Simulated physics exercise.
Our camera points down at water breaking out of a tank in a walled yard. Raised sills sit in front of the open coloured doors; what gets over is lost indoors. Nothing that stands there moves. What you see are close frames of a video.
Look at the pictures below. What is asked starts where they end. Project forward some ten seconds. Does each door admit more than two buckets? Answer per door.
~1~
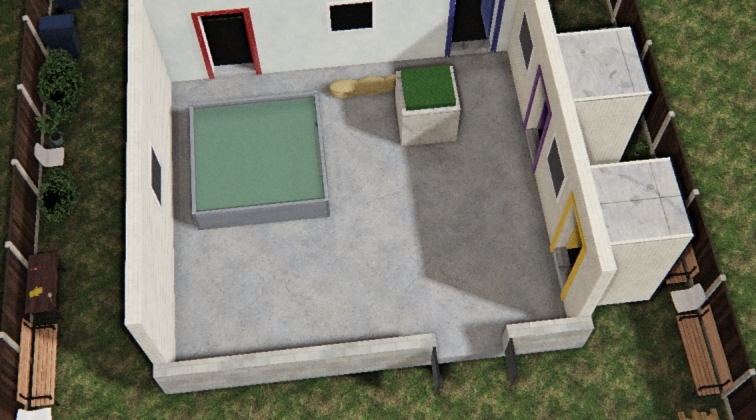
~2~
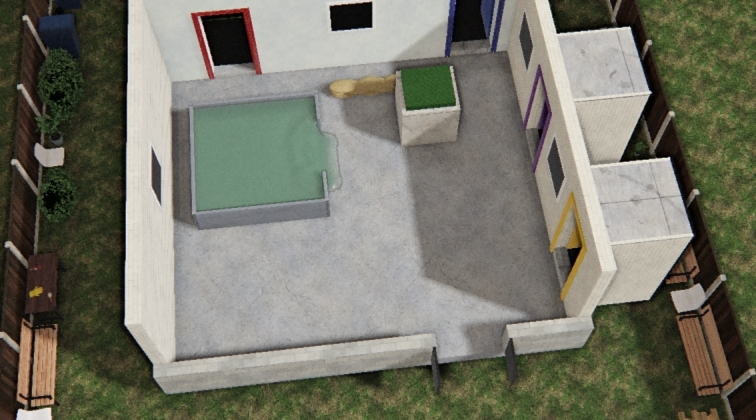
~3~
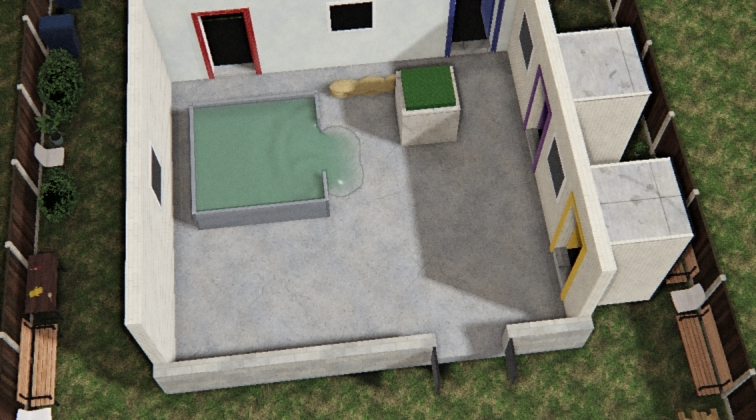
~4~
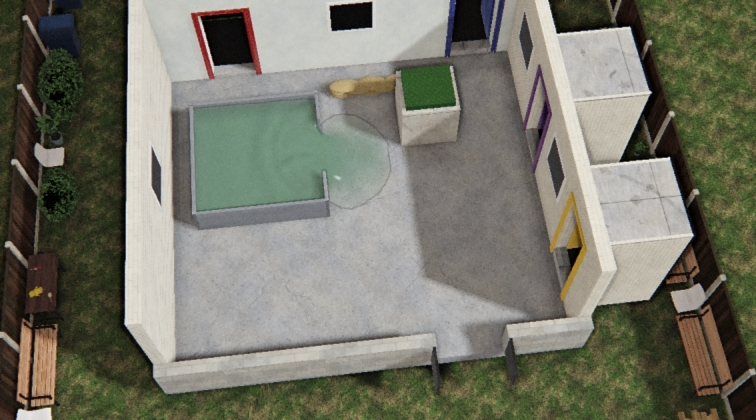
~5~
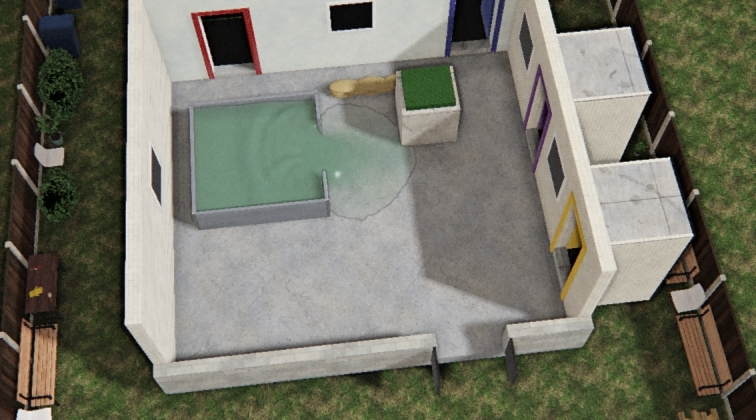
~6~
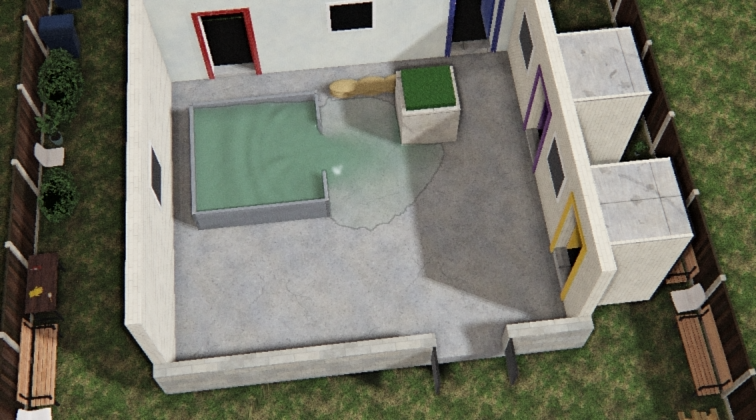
The blue door: It does not; the red door: It does not; the yellow door: It does not; the purple door: It does.
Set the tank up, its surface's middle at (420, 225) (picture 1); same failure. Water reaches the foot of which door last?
That would be the door marked red.
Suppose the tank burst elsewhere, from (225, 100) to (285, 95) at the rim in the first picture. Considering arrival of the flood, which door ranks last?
The yellow-painted one.
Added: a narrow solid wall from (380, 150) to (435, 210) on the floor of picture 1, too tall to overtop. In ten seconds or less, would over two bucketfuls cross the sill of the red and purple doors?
Red door: Falls short; purple door: Falls short.
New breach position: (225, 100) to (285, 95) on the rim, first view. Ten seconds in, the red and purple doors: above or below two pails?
As I see it, the red one breaks the limit and the purple one stays within bounds.
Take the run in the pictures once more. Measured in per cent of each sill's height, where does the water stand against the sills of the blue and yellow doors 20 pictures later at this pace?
I'd put it at close to 50 and 70 per cent.
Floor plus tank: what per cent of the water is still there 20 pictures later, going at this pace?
98 per cent.
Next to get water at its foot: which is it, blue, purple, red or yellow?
I'd say it's the door marked purple.
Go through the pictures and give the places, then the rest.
The first picture shows the tank at (257, 153) is whole and still.
In the second picture, water pours out at (321, 157) and has run to (335, 188).
In the third picture, water pours out at (321, 157) and has run to (358, 183).
In the fourth picture, water pours out at (321, 158) and has run to (386, 170).
In the fifth picture, the front is at (412, 165), out from the gap at (321, 157).
In the sixth picture, the front is at (439, 154), out from the gap at (321, 157).
A moment on, water covers 20 % of the floor; the blue door not reached, the red door not reached, the yellow door not reached, the purple door wet at the sill, nothing in.
Next, water covers 35 % of the floor; the blue door not reached, the red door not reached, the yellow door not reached, the purple door over two buckets in.
Then, water covers 50 % of the floor; the blue door wet at the sill, nothing in, the red door wet at the sill, nothing in, the yellow door wet at the sill, nothing in, the purple door far over two buckets in.
Later, water covers 70 % of the floor; the blue door wet at the sill, nothing in, the red door wet at the sill, nothing in, the yellow door wet at the sill, nothing in, the purple door far over two buckets in.
In the end, water covers 95 % of the floor; the blue door wet at the sill, nothing in, the red door wet at the sill, nothing in, the yellow door wet at the sill, nothing in, the purple door far over two buckets in.
